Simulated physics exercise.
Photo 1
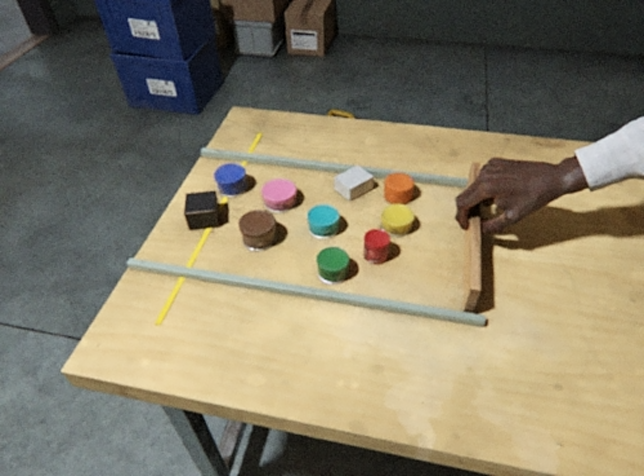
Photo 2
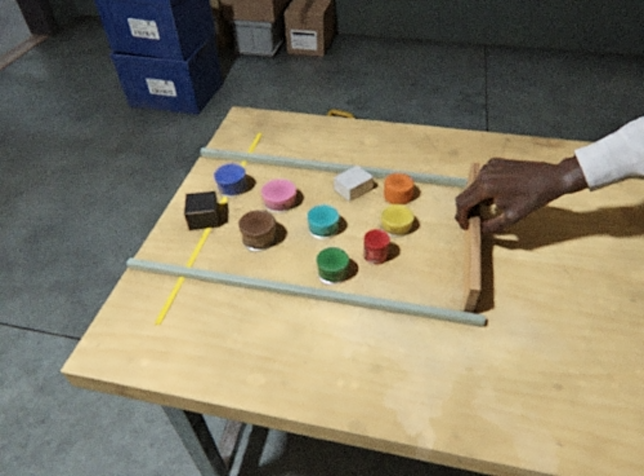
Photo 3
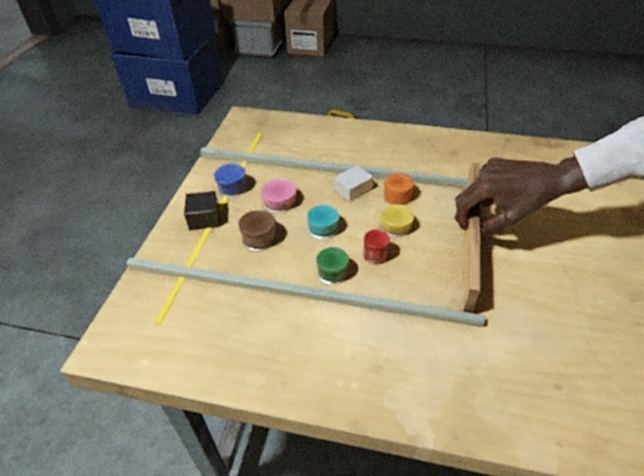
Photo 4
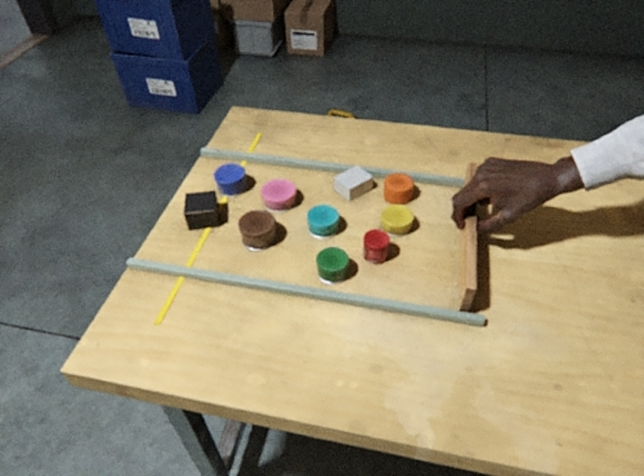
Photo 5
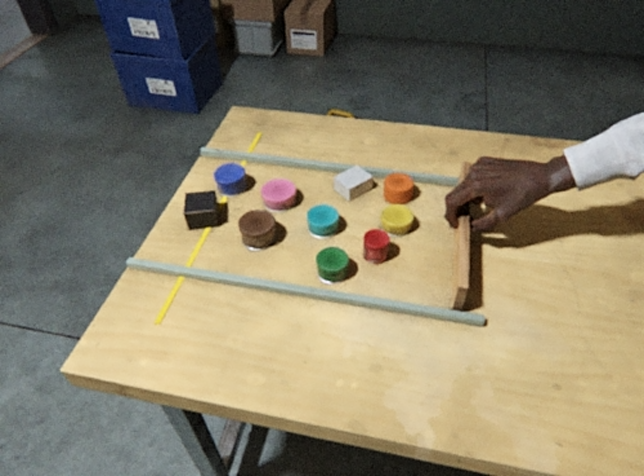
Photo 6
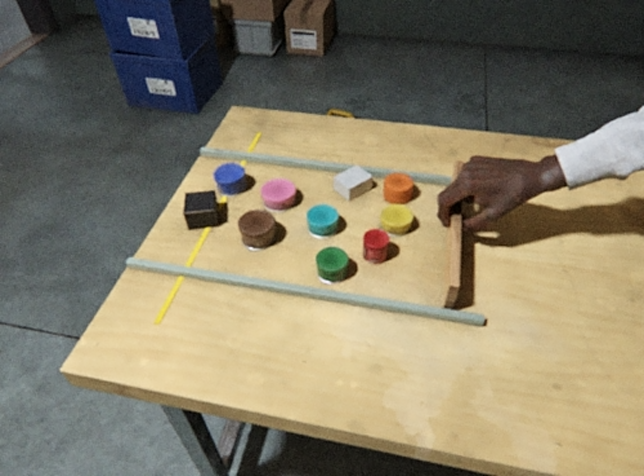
To begin with, a hand holds a wooden board upright between two pale rails on a table, to the right of scattered colourful round pots and small blocks. Then the hand slides the board slightly left, leaving a narrower gap beside the pots, which stay still near the yellow tape.
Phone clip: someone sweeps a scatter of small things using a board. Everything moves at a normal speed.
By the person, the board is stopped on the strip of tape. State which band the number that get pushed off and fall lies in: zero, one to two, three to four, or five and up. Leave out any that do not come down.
The band is one to two.
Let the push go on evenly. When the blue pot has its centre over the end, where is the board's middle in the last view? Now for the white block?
The middle is at (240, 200) when it's the blue pot, and at (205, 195) when it's the white block.
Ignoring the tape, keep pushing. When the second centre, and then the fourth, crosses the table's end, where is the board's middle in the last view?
Around (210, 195); afterwards around (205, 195).
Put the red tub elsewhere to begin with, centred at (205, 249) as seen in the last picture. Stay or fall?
From that start the object is safe.
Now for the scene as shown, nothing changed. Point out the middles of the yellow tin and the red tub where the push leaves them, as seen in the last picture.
(210, 191) and (190, 227).
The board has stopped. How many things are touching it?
That number would be 5.
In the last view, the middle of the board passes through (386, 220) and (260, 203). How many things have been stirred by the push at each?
4, then 10.
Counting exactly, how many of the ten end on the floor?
Taken together, the number is 1.
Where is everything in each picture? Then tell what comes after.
In the first frame, black block (202, 210); blue pot (231, 181); brown tin (258, 230); board (472, 231); tape (219, 210).
In the second frame, blue pot (231, 181); red tub (376, 247).
In the third frame, brown tin (258, 231); turquoise pot (323, 222).
In the fourth frame, black block (202, 210); orange lid (398, 189).
In the fifth frame, blue pot (231, 180); yellow tin (397, 220).
In the sixth frame, black block (202, 210); blue pot (231, 180); brown tin (257, 230); board (454, 229); tape (218, 210).
Soon after, none off yet; black block at rest near (202, 210); blue pot at rest near (231, 180); brown tin at rest near (257, 230).
After that, none off yet; black block at rest near (202, 210); blue pot displaced a little near (222, 178); brown tin displaced about its own width near (236, 228).
In the end, the number that fall off is one or two; gone, blue pot.
